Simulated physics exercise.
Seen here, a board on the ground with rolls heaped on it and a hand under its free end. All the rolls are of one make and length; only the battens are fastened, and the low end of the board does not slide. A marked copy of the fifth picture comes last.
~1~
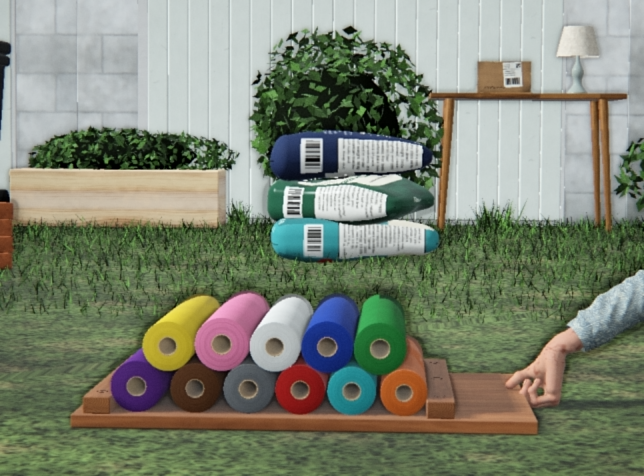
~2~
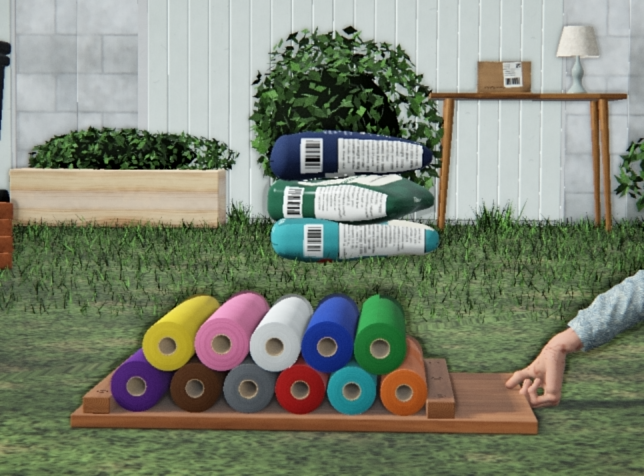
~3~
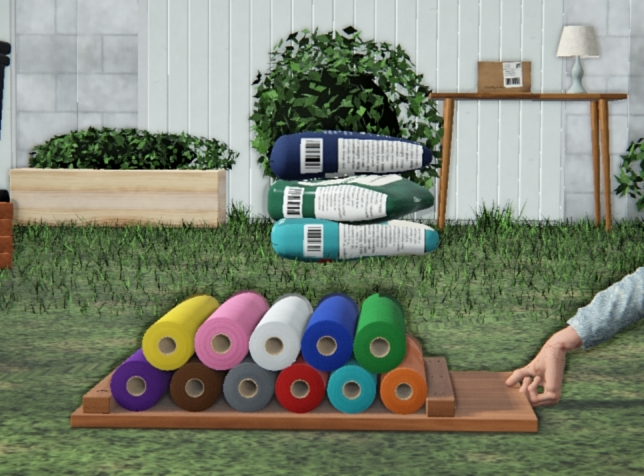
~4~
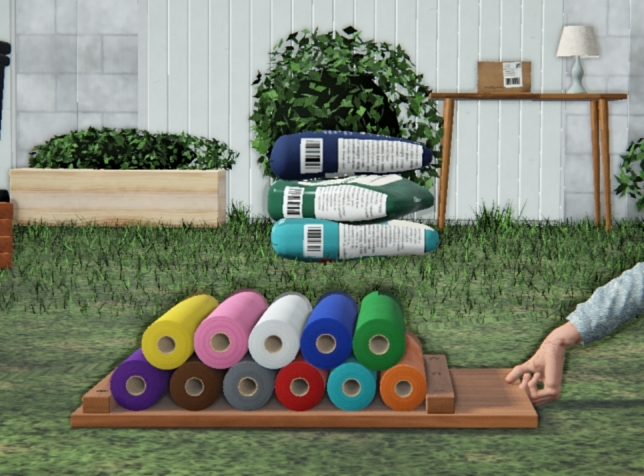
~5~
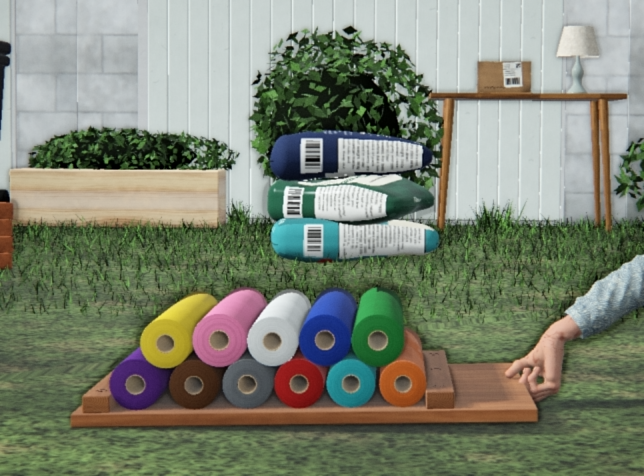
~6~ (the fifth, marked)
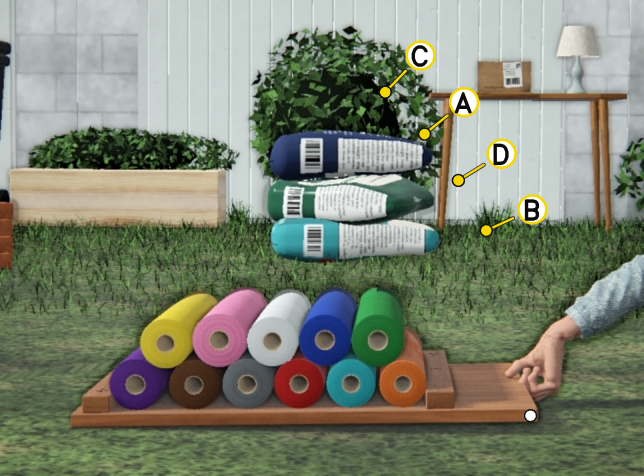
A hand slowly raises the right end of a board stacked with colourful rolls slightly.
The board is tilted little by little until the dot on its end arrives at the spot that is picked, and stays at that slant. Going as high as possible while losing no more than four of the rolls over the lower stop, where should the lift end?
Up to B.
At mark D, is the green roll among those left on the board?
No, with D.
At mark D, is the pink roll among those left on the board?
The pink roll: No.
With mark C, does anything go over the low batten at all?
At C: Yes.
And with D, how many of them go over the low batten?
With D, five.
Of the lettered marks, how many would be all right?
One of them.
On the marked copy, A at (425, 134); B at (486, 230); C at (385, 92); D at (458, 181); the white dot at (531, 415).
With B. Early on, board at 16°.
Further on, board at 25°.
At the end, board at 25°, two over the low batten (yellow, pink).
As for the rest, A five over the low batten; C nine over the low batten; D five over the low batten.
